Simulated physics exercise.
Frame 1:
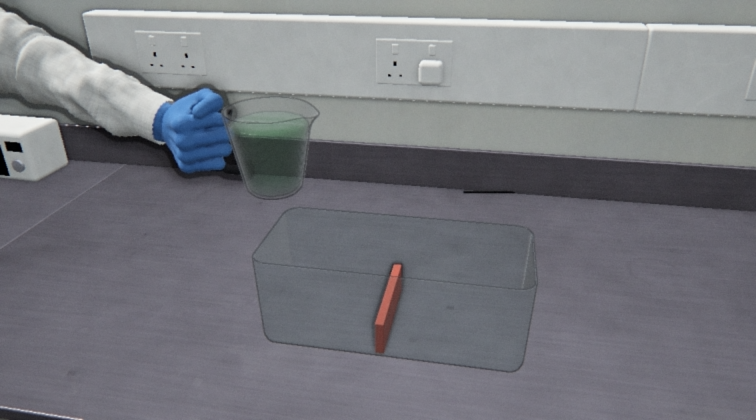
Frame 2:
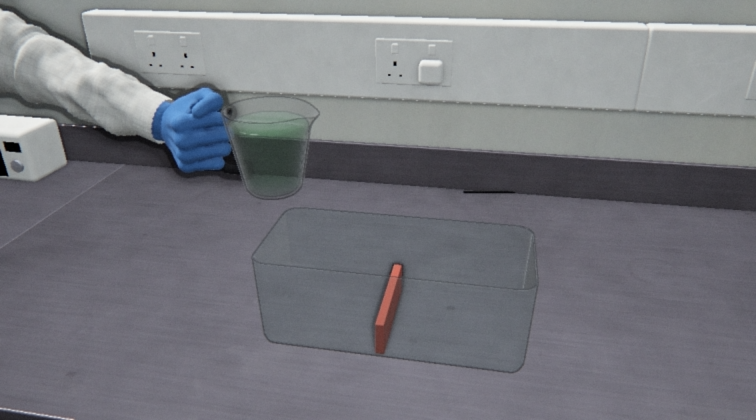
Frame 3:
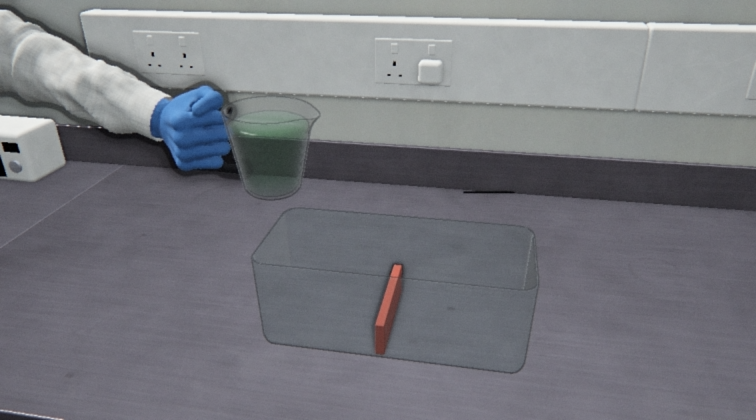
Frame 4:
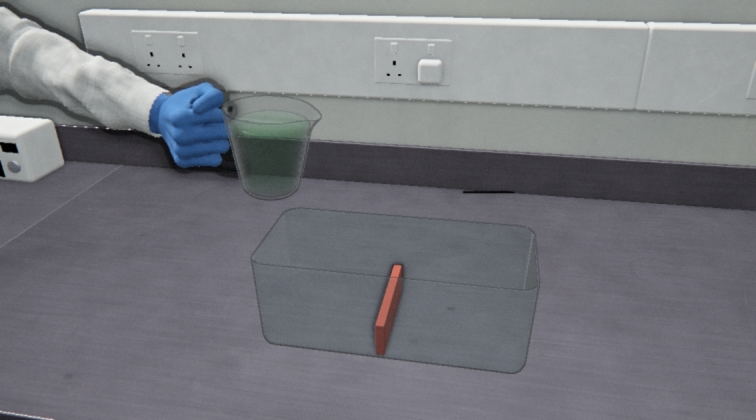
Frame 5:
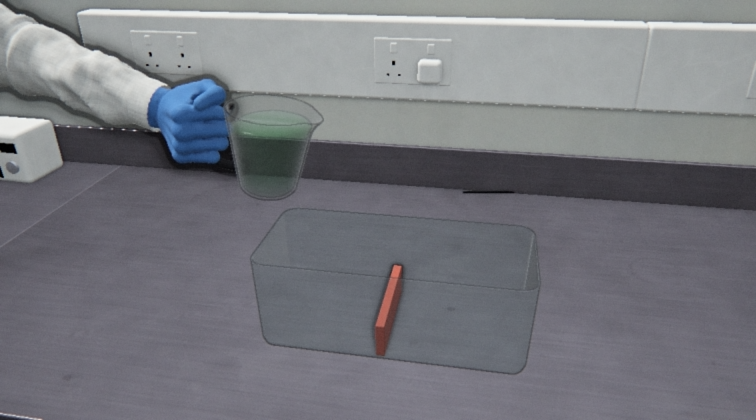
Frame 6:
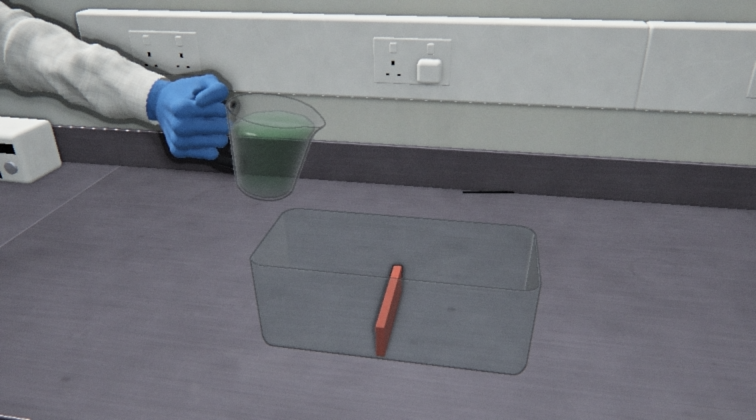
A blue-gloved hand on a pale-sleeved arm holds a clear jug of dark green liquid above a grey worktop, seen from slightly above with white socket trunking along the wall behind. Below and right of the jug sits a long, clear, empty basin with a low red wall across its middle. The hand slowly tilts the jug slightly rightward, while the view stays nearly still.
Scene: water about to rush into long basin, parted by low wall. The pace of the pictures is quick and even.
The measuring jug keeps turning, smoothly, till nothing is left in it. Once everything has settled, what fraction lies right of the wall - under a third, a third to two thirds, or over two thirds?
The share that settles right of the wall is smaller than one third, as I see it.
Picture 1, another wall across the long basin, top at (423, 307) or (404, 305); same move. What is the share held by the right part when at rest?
15 % then 10 %, approximately.
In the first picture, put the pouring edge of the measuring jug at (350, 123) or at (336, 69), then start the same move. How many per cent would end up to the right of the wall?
Roughly 70 % the first time and roughly 75 % the second.
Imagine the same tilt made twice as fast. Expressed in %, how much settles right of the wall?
Close to 10 per cent.
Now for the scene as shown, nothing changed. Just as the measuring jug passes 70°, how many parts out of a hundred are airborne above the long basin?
Airborne share: Approx. 20 %.
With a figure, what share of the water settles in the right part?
Roughly 15 in a hundred.
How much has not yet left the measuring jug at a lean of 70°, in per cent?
Remaining share, estimated: 70 %.
A moment on, the measuring jug is tipped part way and 69 per cent is still to pour, 9 is left of the wall and 1 right of it.
Next, the measuring jug is tipped right over and 10 per cent is still to pour, 64 is left of the wall and 15 right of it.
Then the measuring jug is tipped right over and 0 per cent is still to pour, 82 is left of the wall and 17 right of it.
Later the measuring jug is tipped right over and 0 per cent is still to pour, 82 is left of the wall and 17 right of it.
At rest 82 per cent lies left of the wall, 17 right of it and 1 outside.
